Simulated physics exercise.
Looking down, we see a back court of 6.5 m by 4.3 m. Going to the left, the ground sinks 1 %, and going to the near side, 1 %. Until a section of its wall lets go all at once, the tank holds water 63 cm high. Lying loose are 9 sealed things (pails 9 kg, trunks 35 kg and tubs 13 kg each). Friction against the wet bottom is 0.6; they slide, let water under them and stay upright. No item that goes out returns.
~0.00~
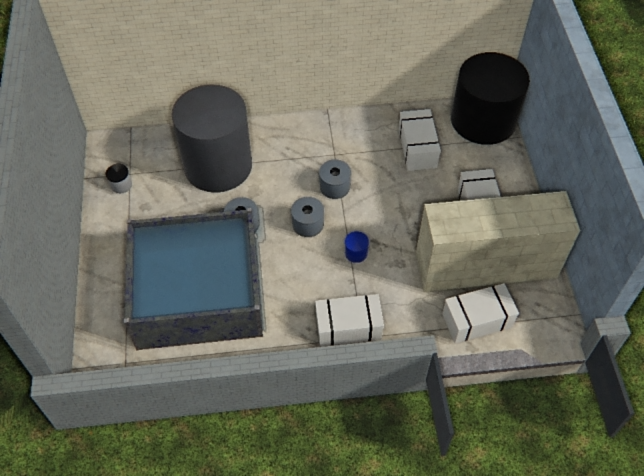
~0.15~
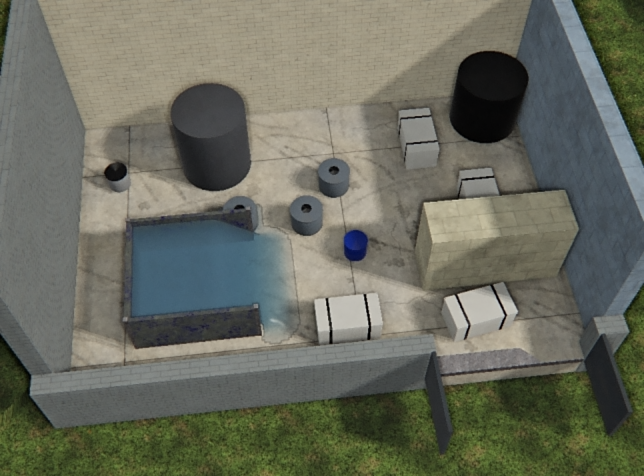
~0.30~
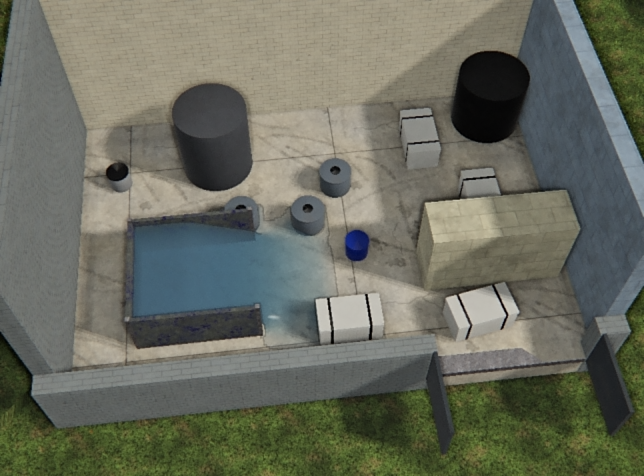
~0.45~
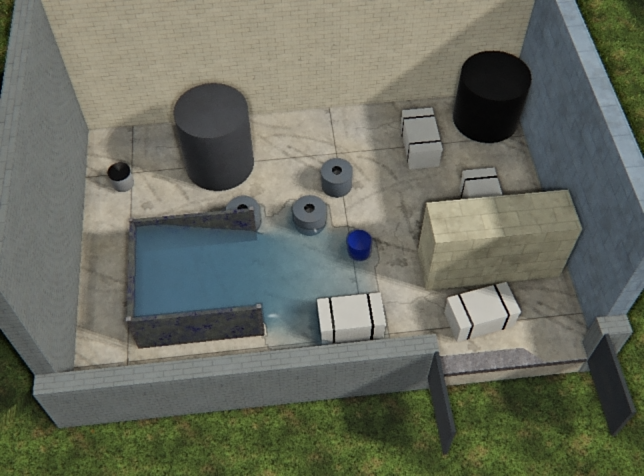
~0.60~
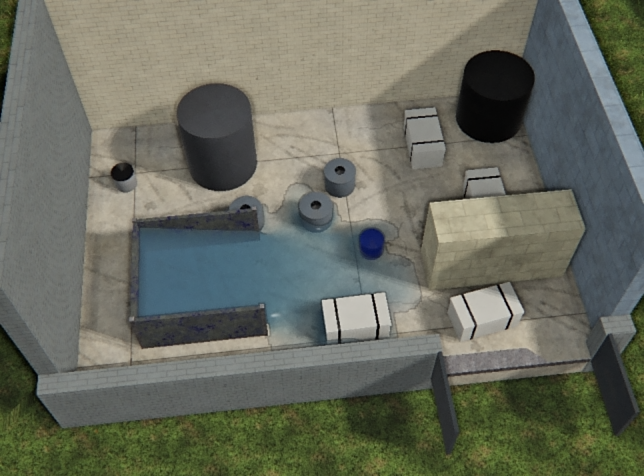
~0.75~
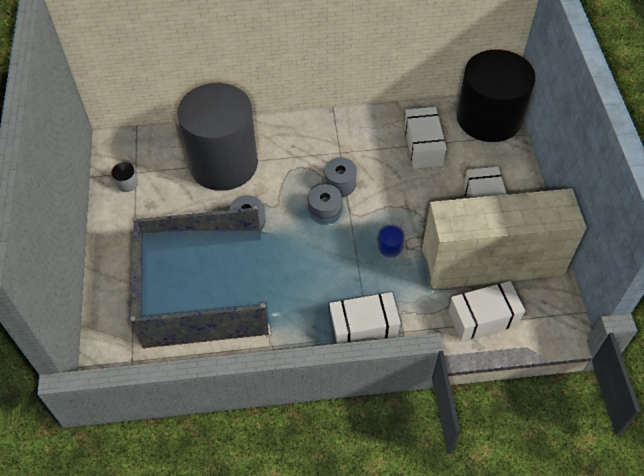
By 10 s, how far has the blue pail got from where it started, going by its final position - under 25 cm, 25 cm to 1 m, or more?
Beyond a metre.
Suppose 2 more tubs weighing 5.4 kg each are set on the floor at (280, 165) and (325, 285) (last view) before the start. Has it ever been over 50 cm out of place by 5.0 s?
So it goes behind the line, then across the line.
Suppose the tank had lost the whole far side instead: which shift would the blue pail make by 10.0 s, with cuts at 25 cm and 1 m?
My answer is that the blue pail remains put.
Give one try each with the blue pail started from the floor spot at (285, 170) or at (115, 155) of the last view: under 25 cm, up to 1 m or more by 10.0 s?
Well, the first time it keeps still, and the second time it keeps still.
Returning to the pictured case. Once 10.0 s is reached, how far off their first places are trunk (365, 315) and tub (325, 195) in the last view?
Respectively: 150 cm / 200 cm.
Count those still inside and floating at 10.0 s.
At that point I count 0.
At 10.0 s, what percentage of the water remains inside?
About 76 in a hundred parts of the water.
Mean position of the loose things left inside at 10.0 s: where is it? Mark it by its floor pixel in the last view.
About (385, 214).
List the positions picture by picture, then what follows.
The first frame shows the blue pail at (357, 241) rests on the ground; water covers 2.1 m2; 0 of 9 have shifted.
The second frame shows the blue pail at (356, 240) rests on the ground; water covers 3.0 m2; 0 of 9 have shifted.
The third frame shows the blue pail at (357, 240), on the bottom; water covers 3.8 m2; 0 of 9 have shifted.
The fourth frame shows the blue pail at (360, 240) rests on the ground; water covers 4.8 m2; 0 of 9 have shifted.
The fifth frame shows the blue pail at (372, 239) rests on the ground, 14 cm from its start; 5.8 m2 under water; 2 of 9 have shifted.
The sixth frame shows the blue pail at (392, 236) rests on the ground, 39 cm from its start; 6.9 m2 under water; 3 of 9 have shifted.
After 2.0 s the blue pail is near (474, 154), 2.1 m from its start, aground; 0 of 9 are out; 0 afloat.
After 4.5 s the blue pail is near (539, 175), 2.7 m from its start, afloat; 0 of 9 are out; 2 afloat.
After 7.0 s the blue pail is near (539, 182), 2.6 m from its start, aground; 0 of 9 are out; 0 afloat.
After 10.0 s the blue pail is near (539, 182), 2.6 m from its start, aground; 0 of 9 are out; 0 afloat.
